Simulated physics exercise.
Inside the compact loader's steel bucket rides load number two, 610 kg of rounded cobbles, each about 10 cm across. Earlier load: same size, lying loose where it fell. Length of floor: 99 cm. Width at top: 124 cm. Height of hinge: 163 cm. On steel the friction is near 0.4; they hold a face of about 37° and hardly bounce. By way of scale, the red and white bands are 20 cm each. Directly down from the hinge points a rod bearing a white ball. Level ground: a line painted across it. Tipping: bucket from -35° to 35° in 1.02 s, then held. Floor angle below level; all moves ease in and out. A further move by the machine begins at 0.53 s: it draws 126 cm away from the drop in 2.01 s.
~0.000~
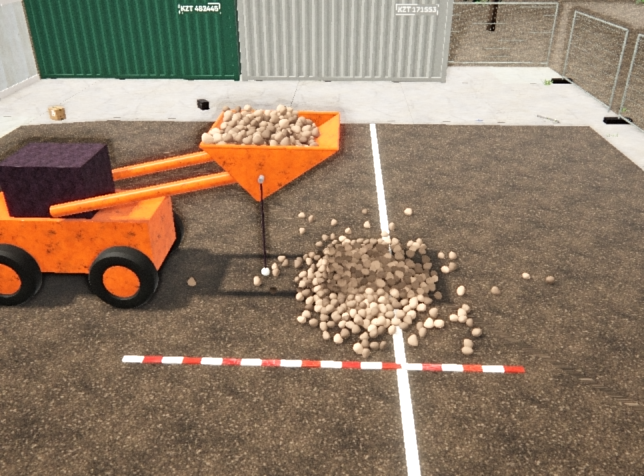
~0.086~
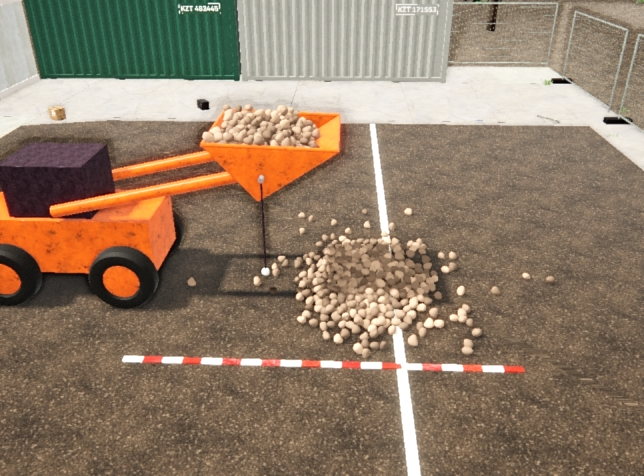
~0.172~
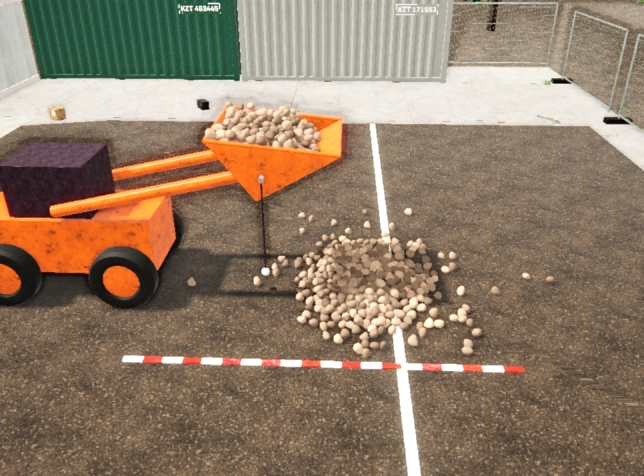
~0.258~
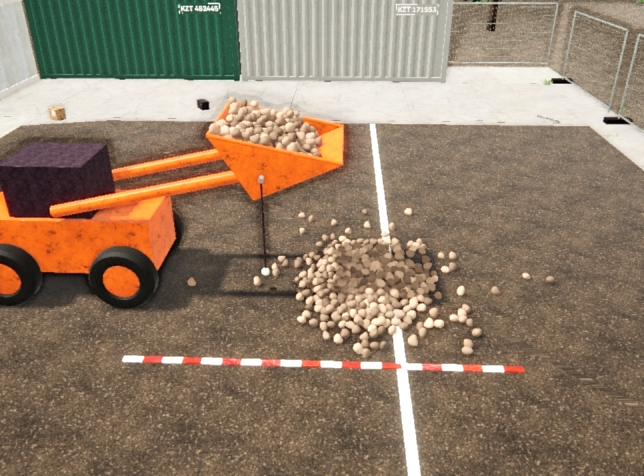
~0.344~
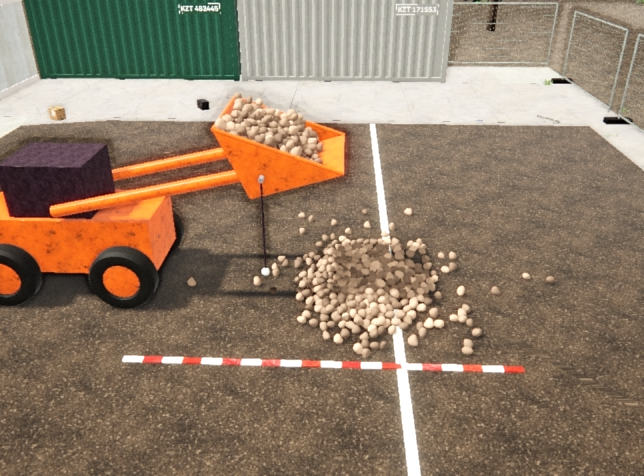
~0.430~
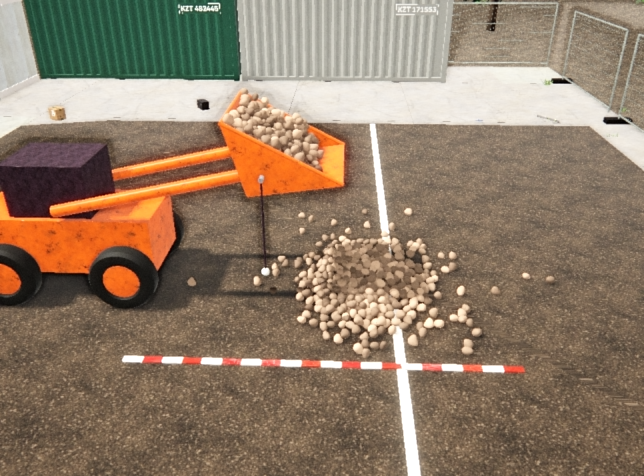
An orange loader's raised bucket of pale stones tilting gradually forward to the right, beside a loose heap on dark ground.
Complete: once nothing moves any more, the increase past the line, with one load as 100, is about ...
... 6.
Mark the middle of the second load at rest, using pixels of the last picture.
The middle lies near (325, 273) in the last picture.
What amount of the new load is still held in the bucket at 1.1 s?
Close to 55 in a hundred is still held.
After 0.8 s the floor is at 24°; in per cent of one load, 100 in the bucket, 77 short of the line, 23 past the line; the foremost stones are at (485, 287).
After 1.1 s the floor is at 35°; in per cent of one load, 53 in the bucket, 124 short of the line, 23 past the line; the foremost stones are at (485, 287).
After 3.0 s the floor is at 35°; in per cent of one load, 0 in the bucket, 171 short of the line, 29 past the line; the foremost stones are at (495, 293).
After 5.8 s the floor is at 35°; in per cent of one load, 0 in the bucket, 171 short of the line, 29 past the line; the foremost stones are at (495, 293). Net gain past the line, 6.
